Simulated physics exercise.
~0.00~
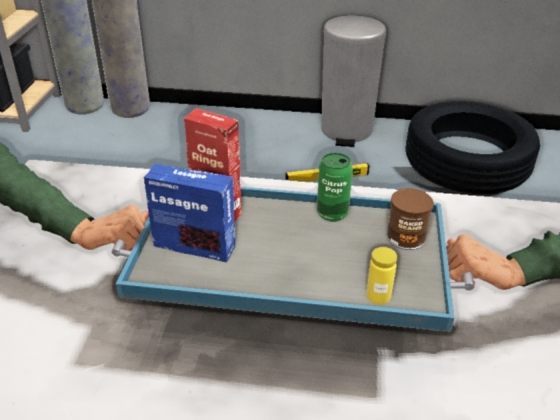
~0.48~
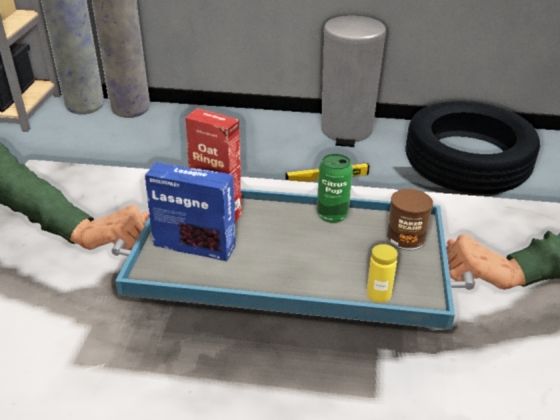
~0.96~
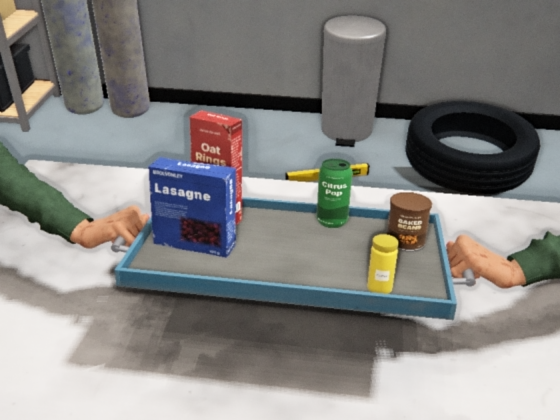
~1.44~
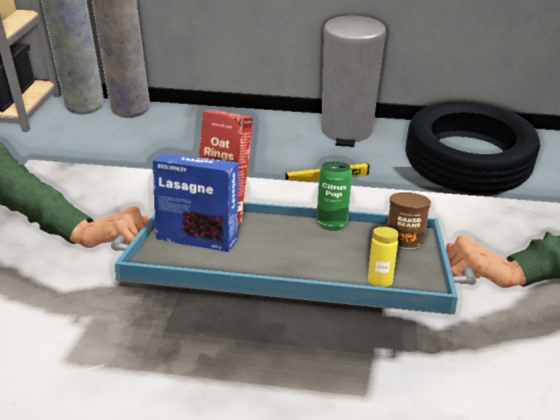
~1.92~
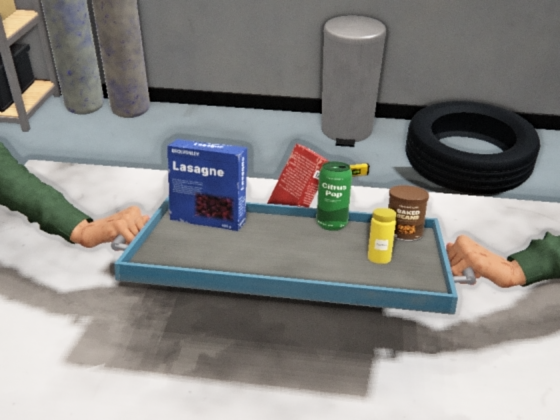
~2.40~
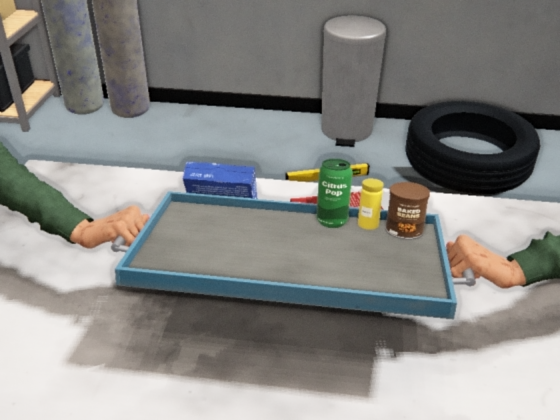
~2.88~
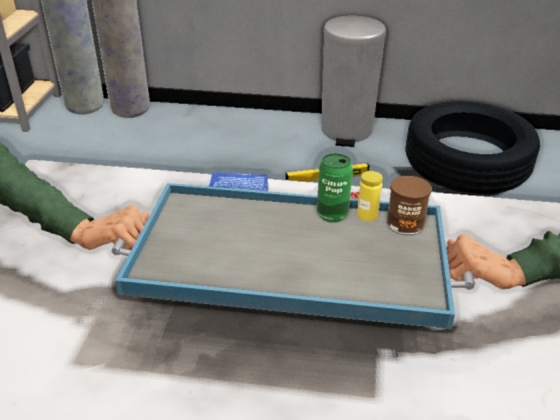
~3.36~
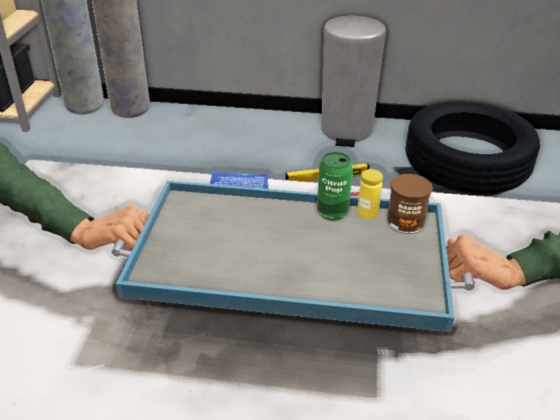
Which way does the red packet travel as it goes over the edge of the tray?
It moves to the right as it topples over the far rim.
